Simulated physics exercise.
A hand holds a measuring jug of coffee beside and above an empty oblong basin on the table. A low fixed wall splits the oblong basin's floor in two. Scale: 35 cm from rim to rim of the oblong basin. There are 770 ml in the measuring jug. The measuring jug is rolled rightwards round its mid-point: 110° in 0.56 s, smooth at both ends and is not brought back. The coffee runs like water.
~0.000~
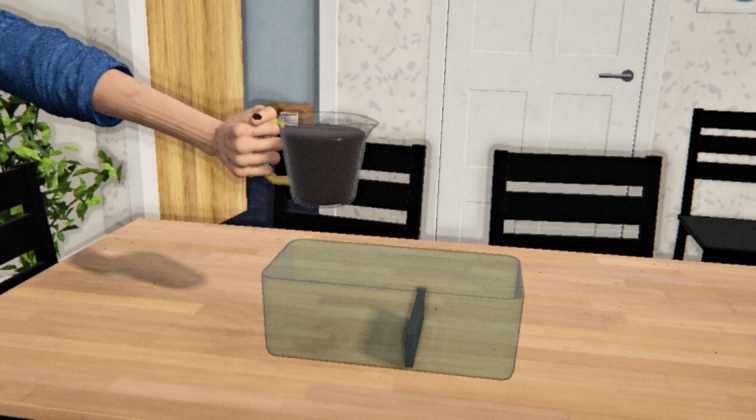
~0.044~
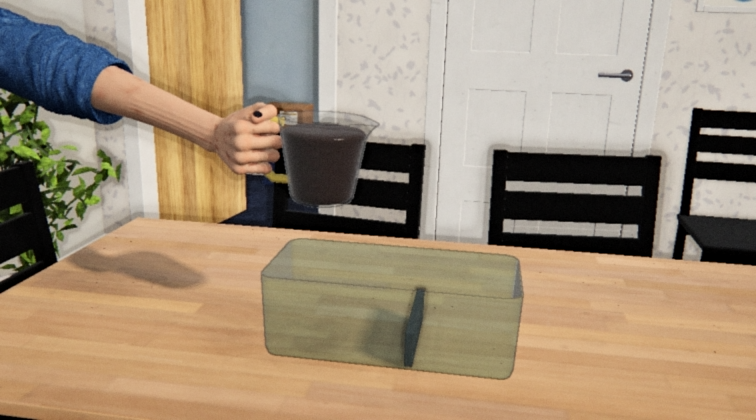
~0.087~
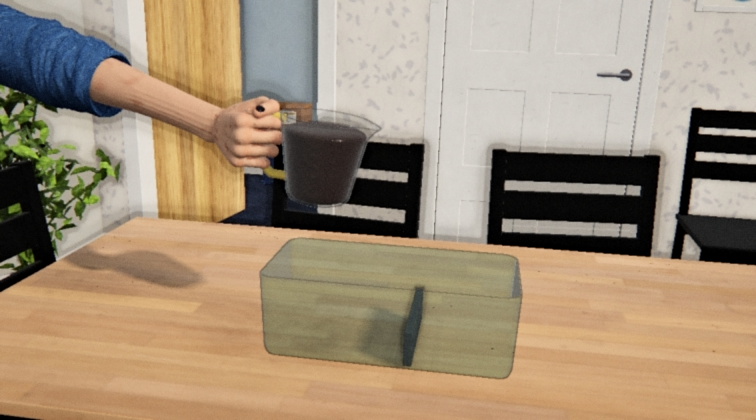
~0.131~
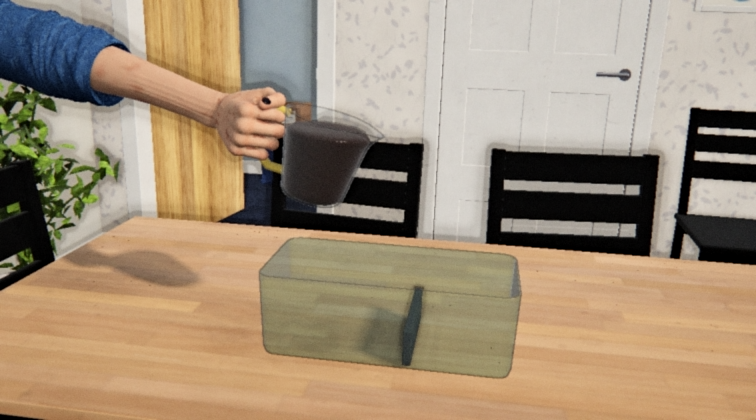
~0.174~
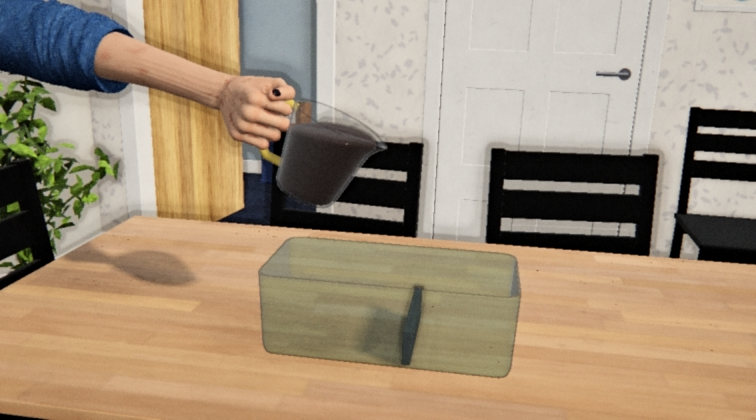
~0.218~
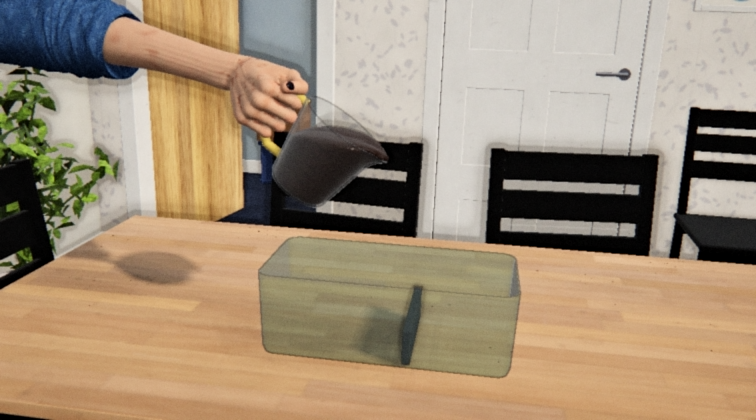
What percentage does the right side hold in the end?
The far part has some 28 per cent.
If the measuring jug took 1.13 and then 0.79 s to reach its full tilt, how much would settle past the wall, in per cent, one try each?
First 55, then 40 per cent.
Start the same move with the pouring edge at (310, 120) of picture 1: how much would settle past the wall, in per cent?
Then about 10 per cent.
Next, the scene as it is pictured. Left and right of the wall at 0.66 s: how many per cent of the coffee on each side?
Left about 58, right about 28.
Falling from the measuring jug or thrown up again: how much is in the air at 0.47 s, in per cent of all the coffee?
About 30 per cent.
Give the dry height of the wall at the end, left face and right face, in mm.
Some 36 mm on the left and 42 mm on the right.
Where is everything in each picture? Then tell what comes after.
In the first picture, it leans 0°; its right rim is at (379, 123); the coffee meets the walls at (285, 128) and (367, 133); the oblong basin's rim runs from (277, 257) to (521, 278); the wall's top is at (416, 311).
In the second picture, it leans 2°; its right rim is at (380, 124); the coffee meets the walls at (285, 127) and (367, 133).
In the third picture, it leans 6°; its right rim is at (381, 128); the coffee meets the walls at (287, 125) and (368, 135).
In the fourth picture, it leans 14°; its right rim is at (384, 136); the coffee meets the walls at (290, 124) and (371, 138).
In the fifth picture, it leans 24°; its right rim is at (387, 147); the coffee meets the walls at (293, 127) and (378, 142).
In the sixth picture, it leans 36°; its right rim is at (388, 162); the coffee meets the walls at (289, 140) and (382, 152); 1 per cent is over the edge.
Then, 0.47 s in, the tilt is 103° and 38 per cent is still to pour, 9 is left of the wall and 23 right of it.
Then, 0.66 s in, the tilt is 110° and 4 per cent is still to pour, 57 is left of the wall and 28 right of it.
Then, 0.85 s in, the tilt is 110° and 0 per cent is still to pour, 67 is left of the wall and 28 right of it.
Then, 1.06 s in, the tilt is 110° and 0 per cent is still to pour, 68 is left of the wall and 28 right of it.
Finally, 68 per cent lies left of the wall, 28 right of it and 4 outside.
